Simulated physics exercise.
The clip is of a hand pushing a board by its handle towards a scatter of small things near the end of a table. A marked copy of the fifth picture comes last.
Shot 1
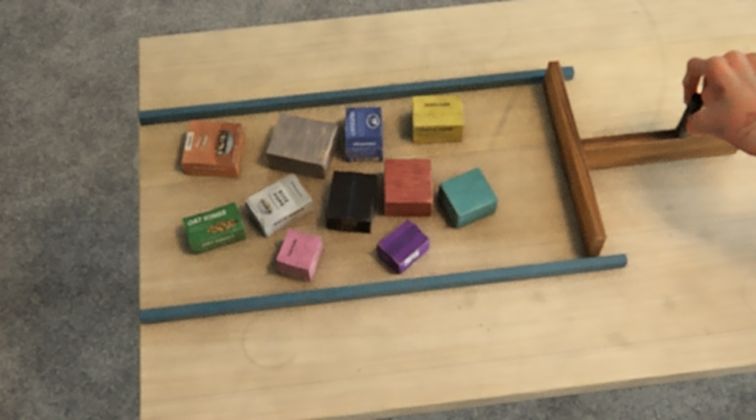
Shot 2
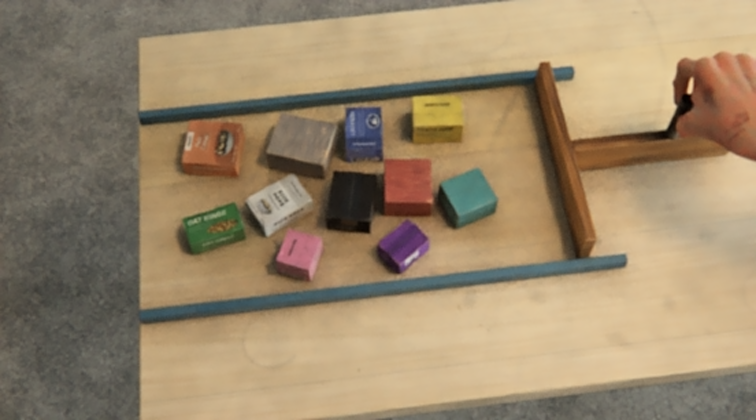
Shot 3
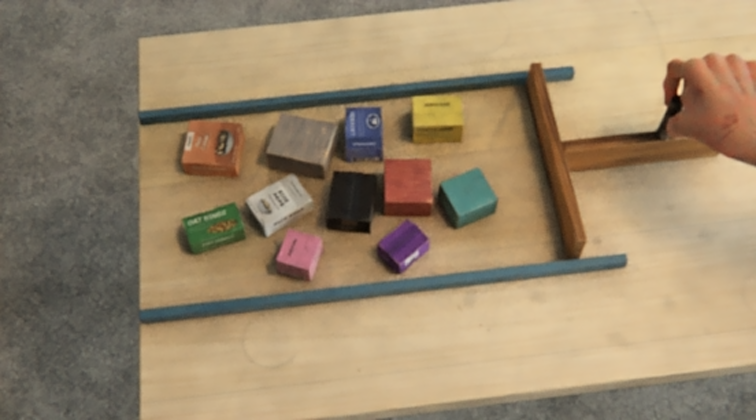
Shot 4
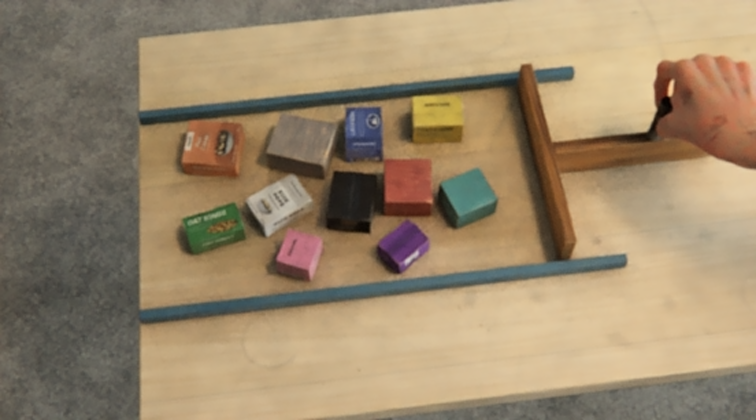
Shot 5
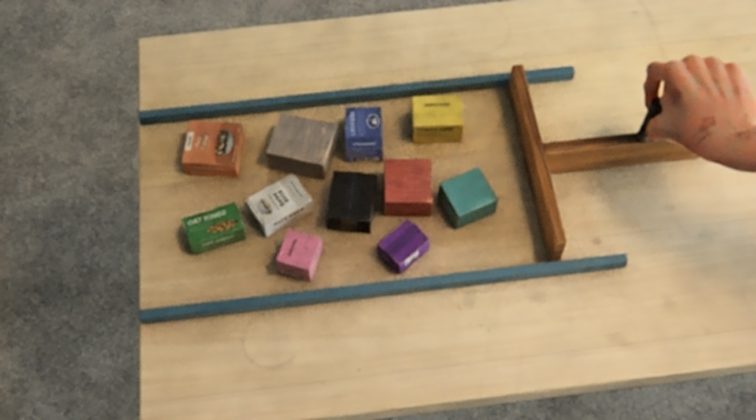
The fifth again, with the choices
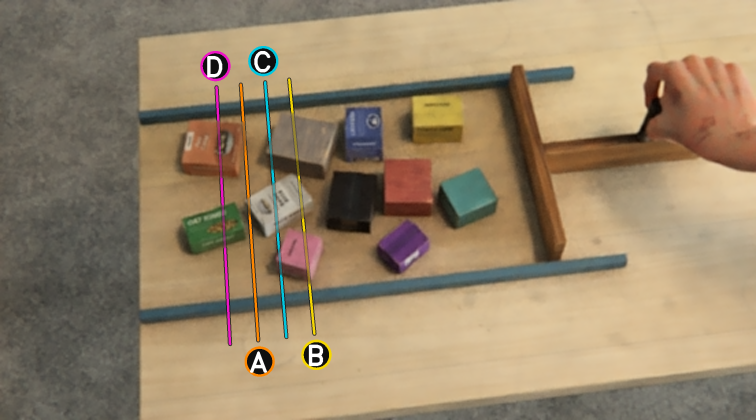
A hand at the right grips the handle of a wooden board lying on a pale wooden table over grey carpet, seen from above at a slight tilt. Between two blue rails sit small boxes and blocks: orange, green, white and pink at the left, grey, blue and black mid-group, yellow, red, teal and purple nearer the board. The hand slides the board slowly left a short way, while the objects and the camera stay still.
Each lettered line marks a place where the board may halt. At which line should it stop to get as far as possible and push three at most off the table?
As far as mark C.
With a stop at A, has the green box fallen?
Yes.
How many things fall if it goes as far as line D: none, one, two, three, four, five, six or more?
In all, five.
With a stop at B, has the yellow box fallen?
By then, no.
On the copy, A at (249, 203); B at (301, 197); C at (275, 200); D at (223, 206).
On C. First, board (445, 159); white box (270, 206); yellow box (404, 124).
Then, board (350, 169); green box (123, 239); orange box (164, 157).
Finally, board (277, 178); orange box over the edge; white box over the edge; three fallen.
By contrast, A drops five; B is within the limit but short; D drops five.
